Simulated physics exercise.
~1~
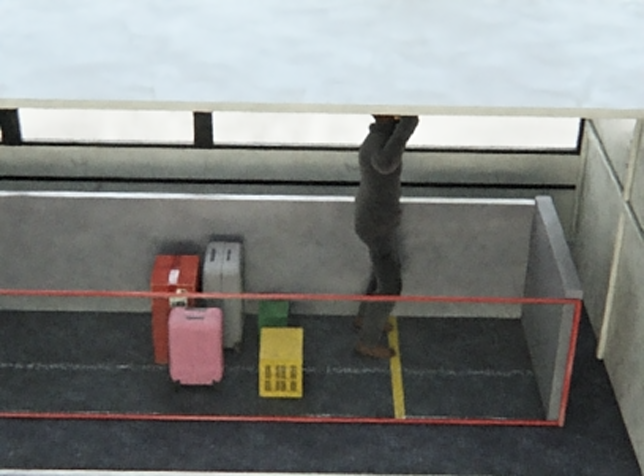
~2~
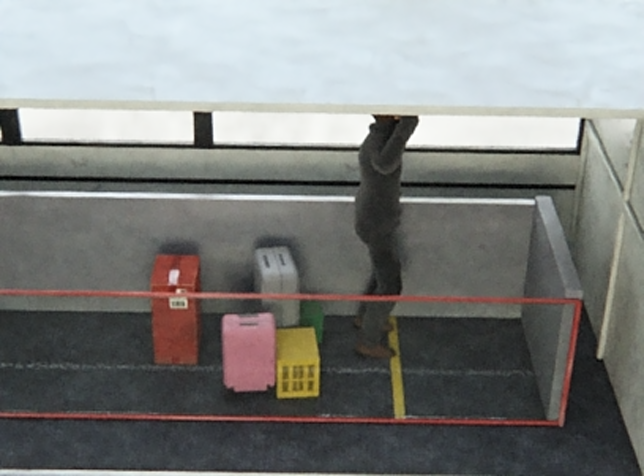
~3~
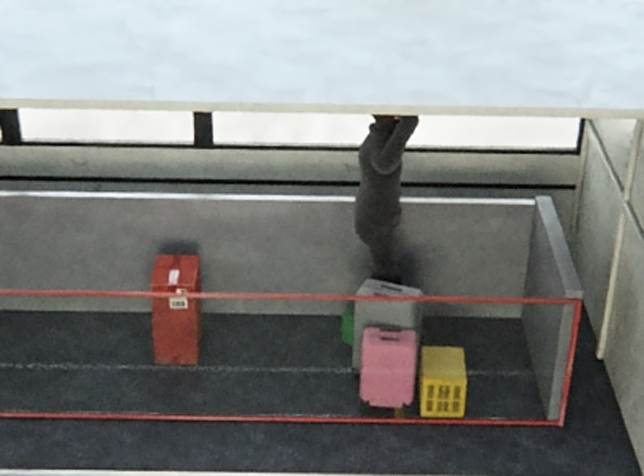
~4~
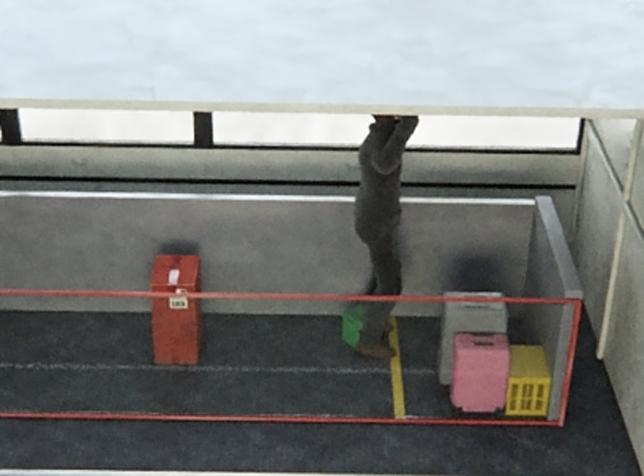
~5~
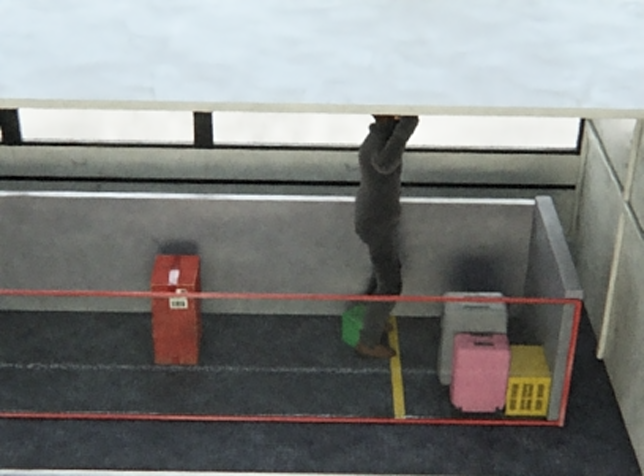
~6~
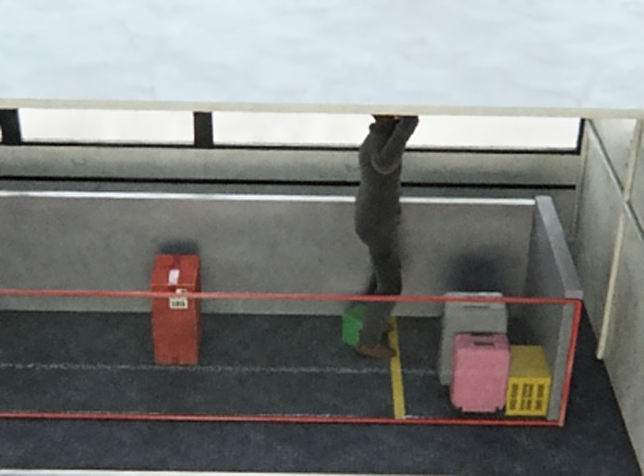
A pink case, a grey case and a yellow crate slid right across the tram bay, crossing the yellow line and stopping near the end wall, while a green tub shifted and halted short, and the tall red bag and standing person stayed put.
